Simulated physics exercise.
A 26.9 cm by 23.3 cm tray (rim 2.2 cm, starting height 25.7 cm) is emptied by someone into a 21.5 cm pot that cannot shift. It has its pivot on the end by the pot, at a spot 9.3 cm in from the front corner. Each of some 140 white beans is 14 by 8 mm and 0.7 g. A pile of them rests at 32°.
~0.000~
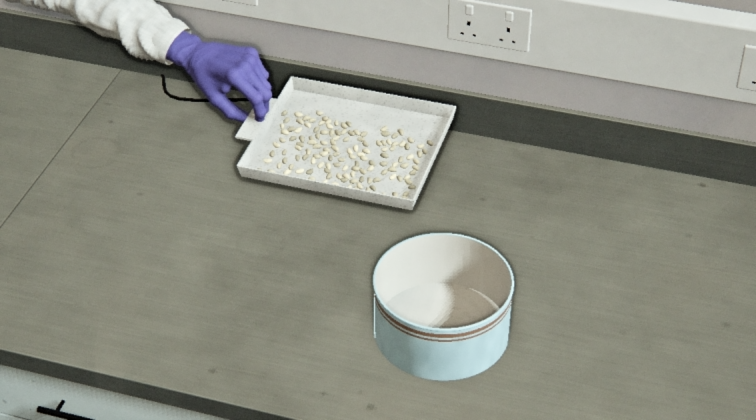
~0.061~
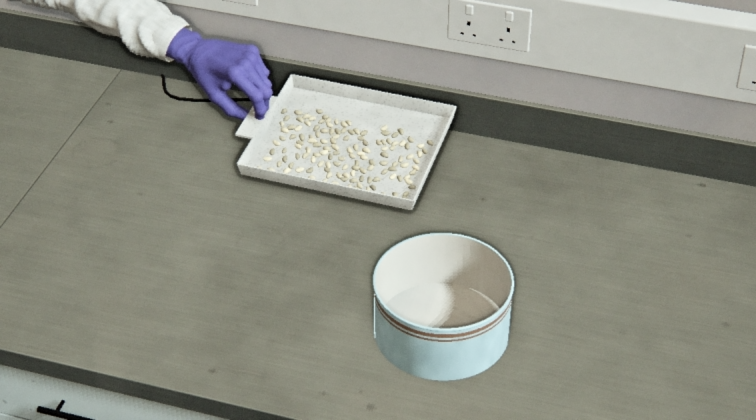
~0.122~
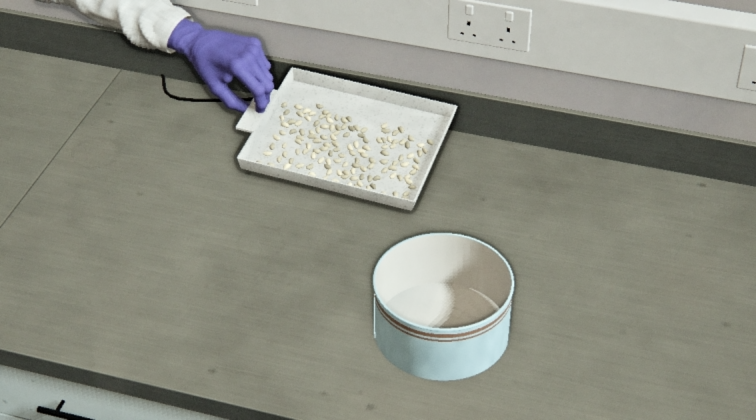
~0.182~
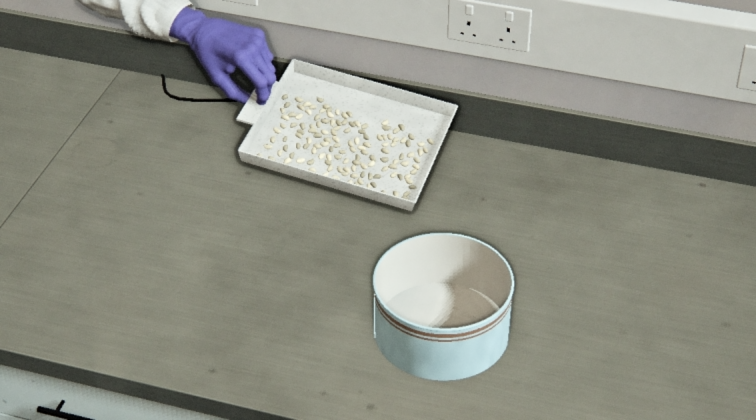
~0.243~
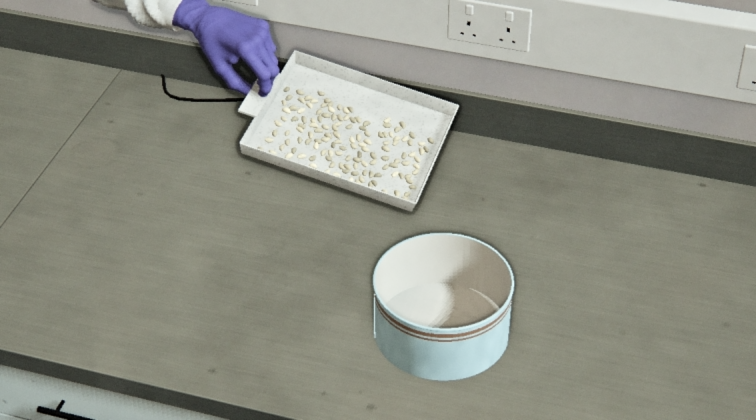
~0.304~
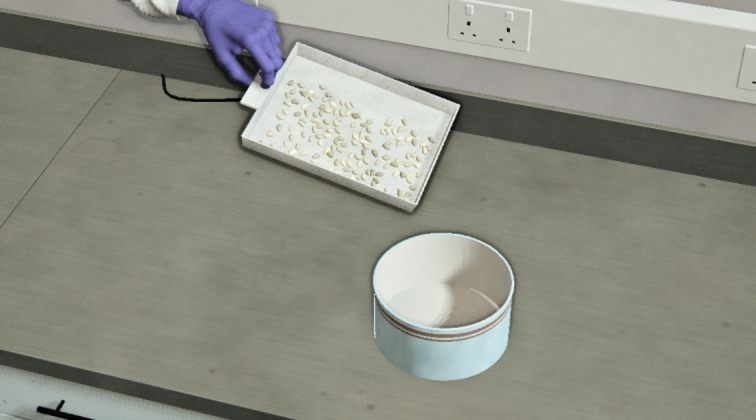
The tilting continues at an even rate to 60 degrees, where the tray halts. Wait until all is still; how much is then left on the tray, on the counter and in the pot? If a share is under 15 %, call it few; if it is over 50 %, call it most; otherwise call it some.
I would say tray: Most, counter: Few, pot: Few.
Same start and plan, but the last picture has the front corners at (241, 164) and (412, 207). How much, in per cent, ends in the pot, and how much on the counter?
Split: Pot = 0, counter = 0.
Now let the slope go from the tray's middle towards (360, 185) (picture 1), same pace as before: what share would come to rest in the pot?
My best guess is some 5 per cent.
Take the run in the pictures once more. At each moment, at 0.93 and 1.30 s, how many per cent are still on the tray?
In turn: 100, 95.
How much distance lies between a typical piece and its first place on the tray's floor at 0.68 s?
Displacement on the tray: About 6 cm.
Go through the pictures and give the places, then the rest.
In the first picture, tray tilt 0 degrees, front corners at (241, 164) and (412, 198); middle of the pieces at (349, 152); pot at (443, 280).
In the second picture, tray tilt 1 degrees, front corners at (241, 163) and (412, 198); middle of the pieces at (349, 151).
In the third picture, tray tilt 4 degrees, front corners at (241, 157) and (412, 199), lowest corner right front; middle of the pieces at (350, 148).
In the fourth picture, tray tilt 7 degrees, front corners at (242, 149) and (413, 200), lowest corner right front; middle of the pieces at (350, 144).
In the fifth picture, tray tilt 11 degrees, front corners at (244, 142) and (414, 201), lowest corner right front; middle of the pieces at (352, 140).
In the sixth picture, tray tilt 14 degrees, front corners at (246, 135) and (415, 202), lowest corner right front; middle of the pieces at (354, 143); pot at (443, 280). Its pace works out near 60 degrees a second.
After 0.68 s, tilt 36 degrees; the tray holds 100 %, the pot 0 %.
Then, at 0.93 s, tilt 51 degrees; the tray holds 100 %, the pot 0 %.
Then, at 1.30 s, tilt 60 degrees; the tray holds 95 %, the pot 5 %.
At rest (2.3 s), tray 90 %, counter 0 %, pot 5 %.
